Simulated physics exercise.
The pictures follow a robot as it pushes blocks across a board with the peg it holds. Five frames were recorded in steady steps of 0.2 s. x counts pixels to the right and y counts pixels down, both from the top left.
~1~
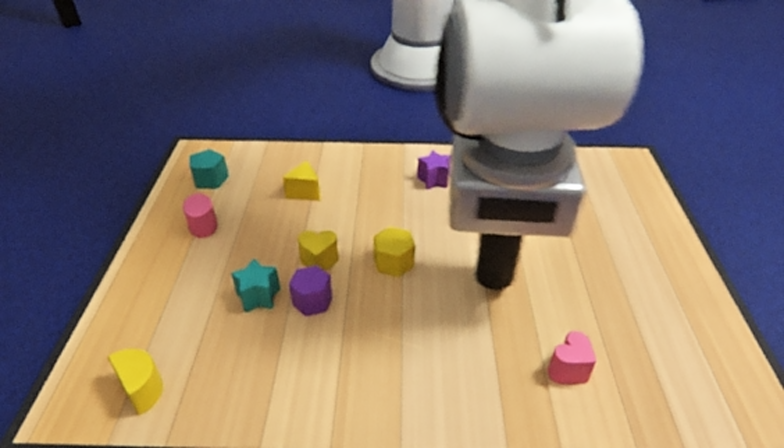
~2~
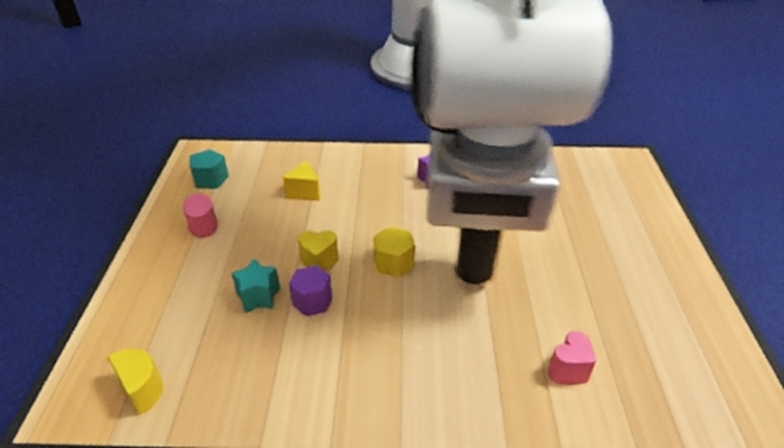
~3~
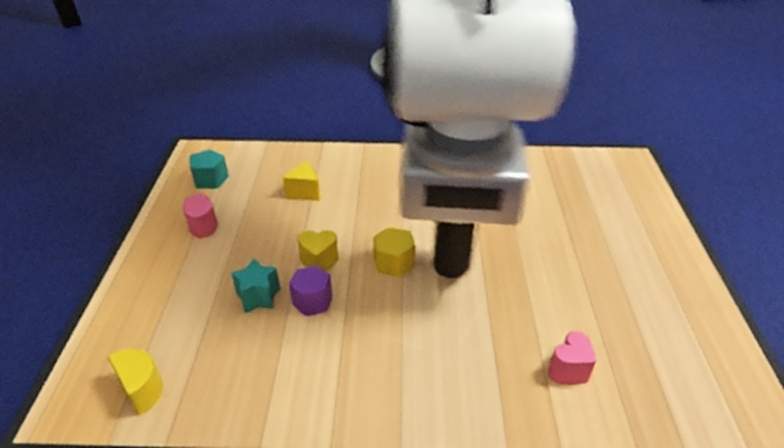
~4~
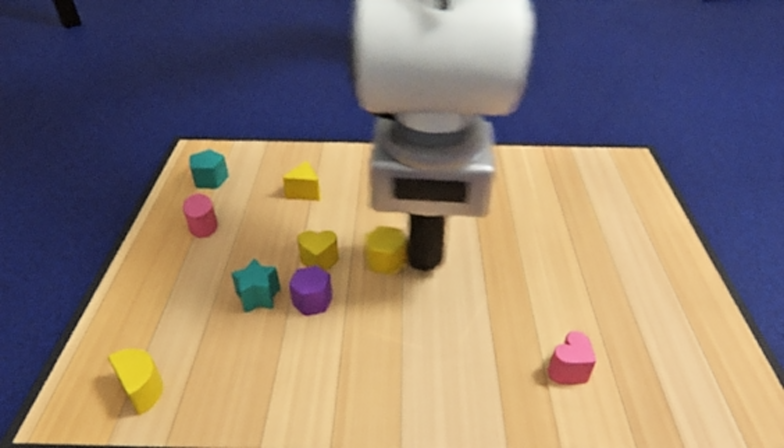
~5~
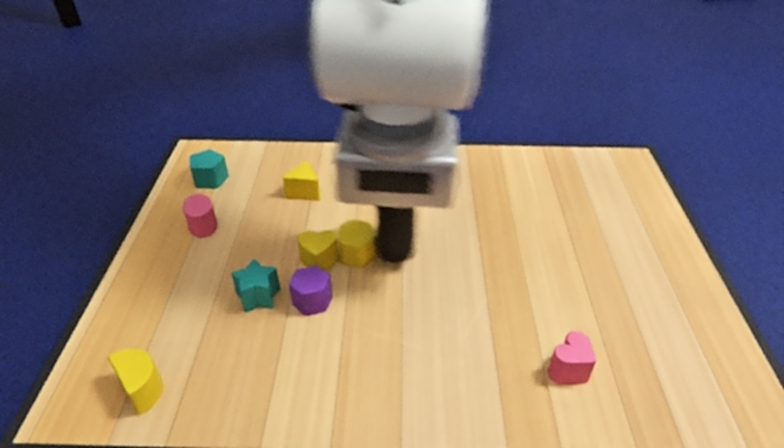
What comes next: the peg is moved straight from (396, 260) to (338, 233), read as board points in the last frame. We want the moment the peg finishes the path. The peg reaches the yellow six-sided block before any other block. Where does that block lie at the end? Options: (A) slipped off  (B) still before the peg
My pick is B.
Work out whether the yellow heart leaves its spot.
The result: It moves.
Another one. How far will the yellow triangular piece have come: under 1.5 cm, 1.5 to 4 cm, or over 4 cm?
By the end of the path, it will have gone short of 1.5 cm.
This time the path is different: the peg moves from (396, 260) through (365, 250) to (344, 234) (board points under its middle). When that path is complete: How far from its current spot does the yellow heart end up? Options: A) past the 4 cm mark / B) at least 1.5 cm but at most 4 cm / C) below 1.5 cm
B (at least 1.5 cm but at most 4 cm)
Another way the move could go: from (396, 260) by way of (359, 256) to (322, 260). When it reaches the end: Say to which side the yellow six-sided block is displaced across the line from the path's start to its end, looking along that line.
Its shift is rightward.
The first path, step by step. Halfway along, peg at (365, 236); yellow heart at (298, 239), turned 55° anticlockwise; yellow six-sided block at (325, 220).
At the end, peg at (337, 223); yellow triangular piece in place; yellow heart at (289, 239), turned 90° anticlockwise; yellow six-sided block at (298, 214), turned 40° anticlockwise.
